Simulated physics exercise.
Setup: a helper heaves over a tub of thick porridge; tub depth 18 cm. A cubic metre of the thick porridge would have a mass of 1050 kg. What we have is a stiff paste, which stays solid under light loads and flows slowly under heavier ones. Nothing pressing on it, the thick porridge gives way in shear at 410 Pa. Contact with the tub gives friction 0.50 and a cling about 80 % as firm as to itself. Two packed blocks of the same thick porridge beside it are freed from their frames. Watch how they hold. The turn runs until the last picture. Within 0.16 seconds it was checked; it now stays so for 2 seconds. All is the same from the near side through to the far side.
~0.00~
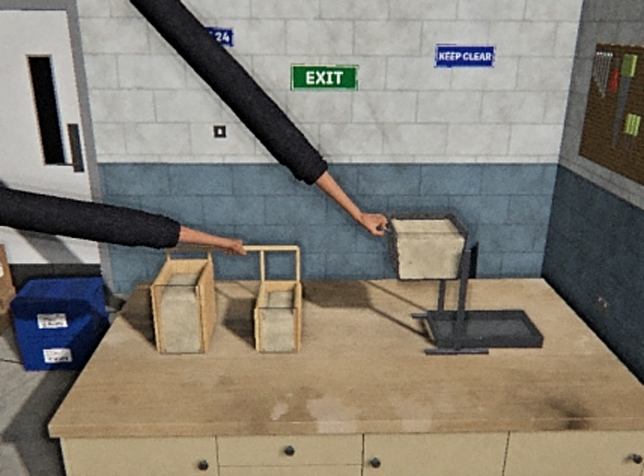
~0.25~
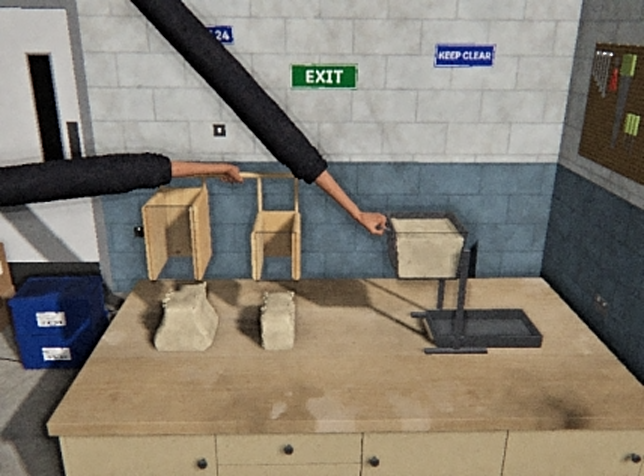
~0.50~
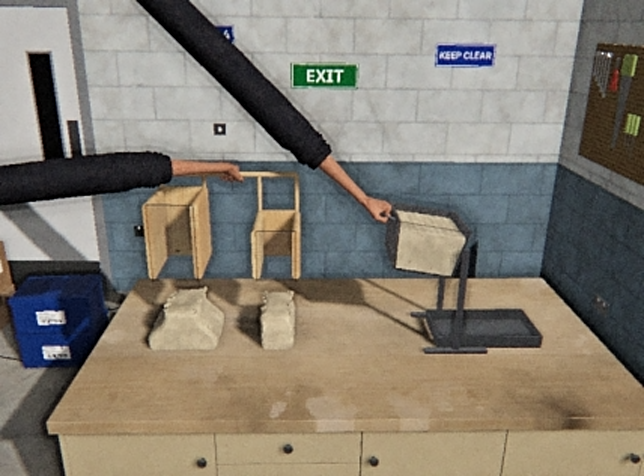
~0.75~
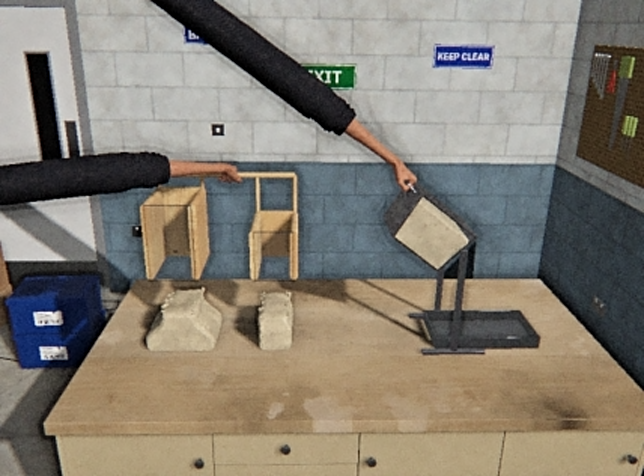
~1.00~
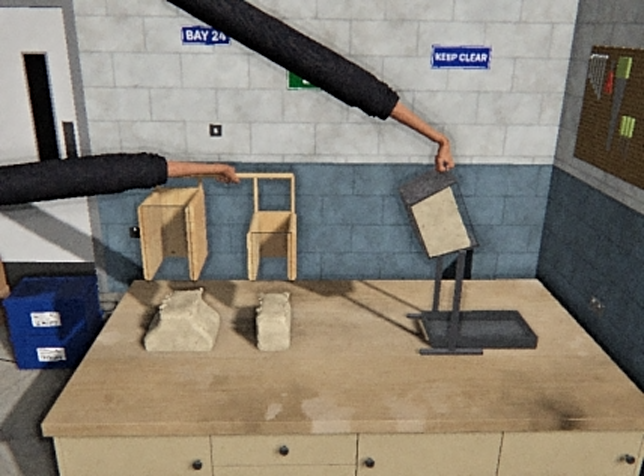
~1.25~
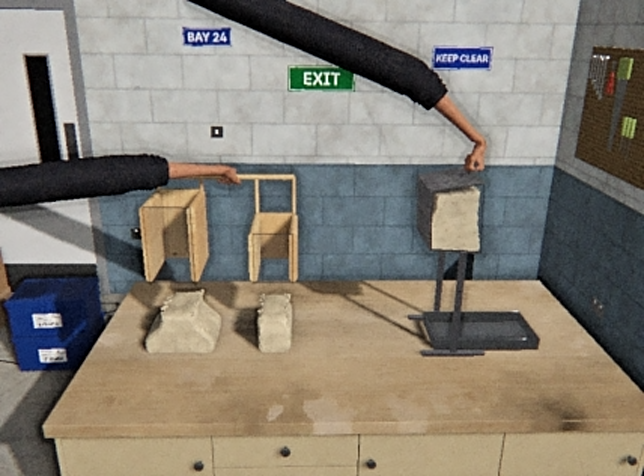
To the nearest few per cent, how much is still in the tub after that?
About 43 %.
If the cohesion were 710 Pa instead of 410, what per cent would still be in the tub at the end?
100 %.
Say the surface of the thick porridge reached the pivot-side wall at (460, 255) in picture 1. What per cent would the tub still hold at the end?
Around 100 per cent.
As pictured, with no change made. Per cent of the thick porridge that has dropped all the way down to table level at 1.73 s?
I reckon around 0 % of it.
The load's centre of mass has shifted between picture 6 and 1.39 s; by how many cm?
Something like 4 cm, give or take.
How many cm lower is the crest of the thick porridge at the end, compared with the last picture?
Roughly 12 cm.
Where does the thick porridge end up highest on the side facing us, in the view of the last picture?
On the near face, the top ends up close to (456, 226).
After 1.39 s, the tub is at 87 degrees and holds 89 %.
After 1.56 s, the tub is at 87 degrees and holds 61 %.
After 1.73 s, the tub is at 87 degrees and holds 45 %.
After 1.90 s, the tub is at 87 degrees and holds 43 %.
After 3.25 s, at the end, the tub is at 87 degrees and holds 43 %.
